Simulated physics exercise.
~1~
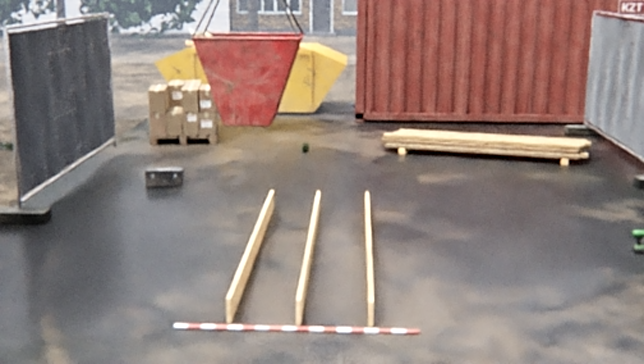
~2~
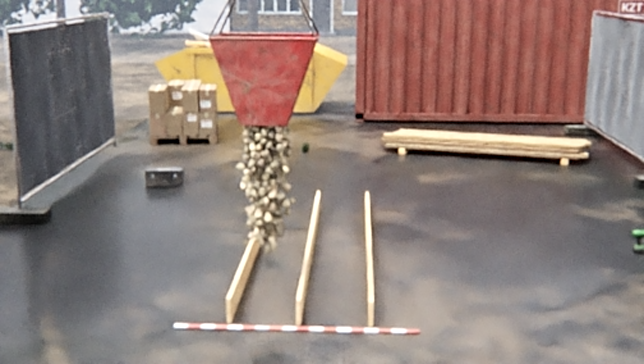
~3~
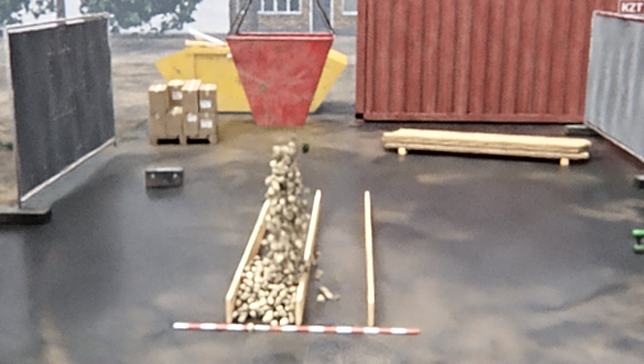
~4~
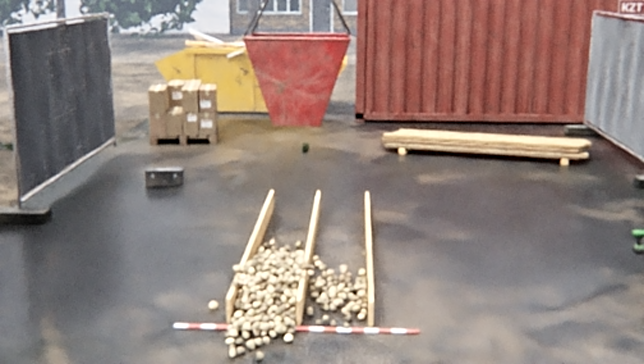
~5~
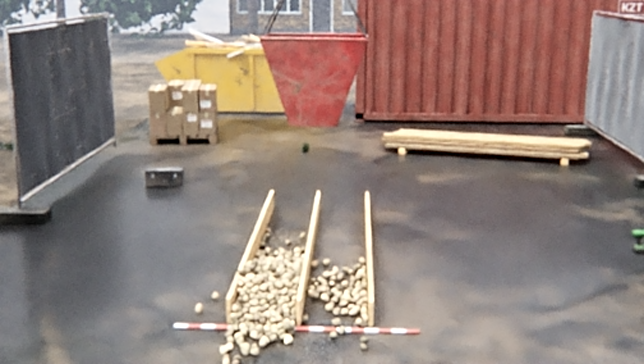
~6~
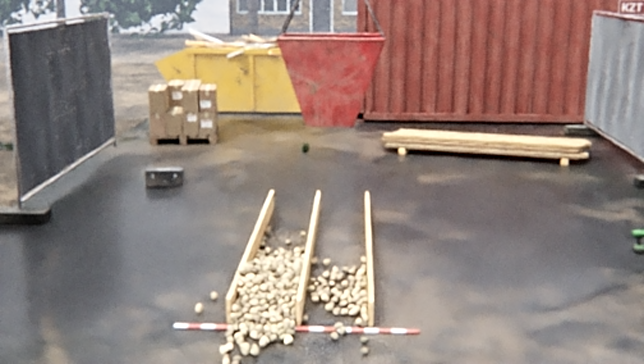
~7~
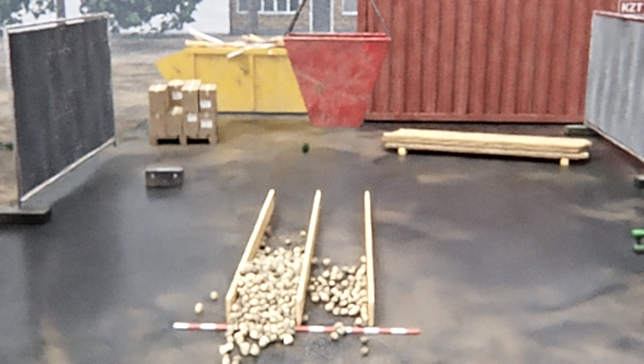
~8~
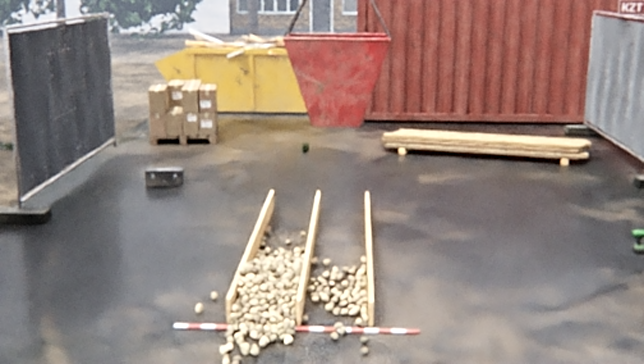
In a yard, a red skip moving right drops pale stones between wooden planks, most settling left, fewer right, some spilling out front.
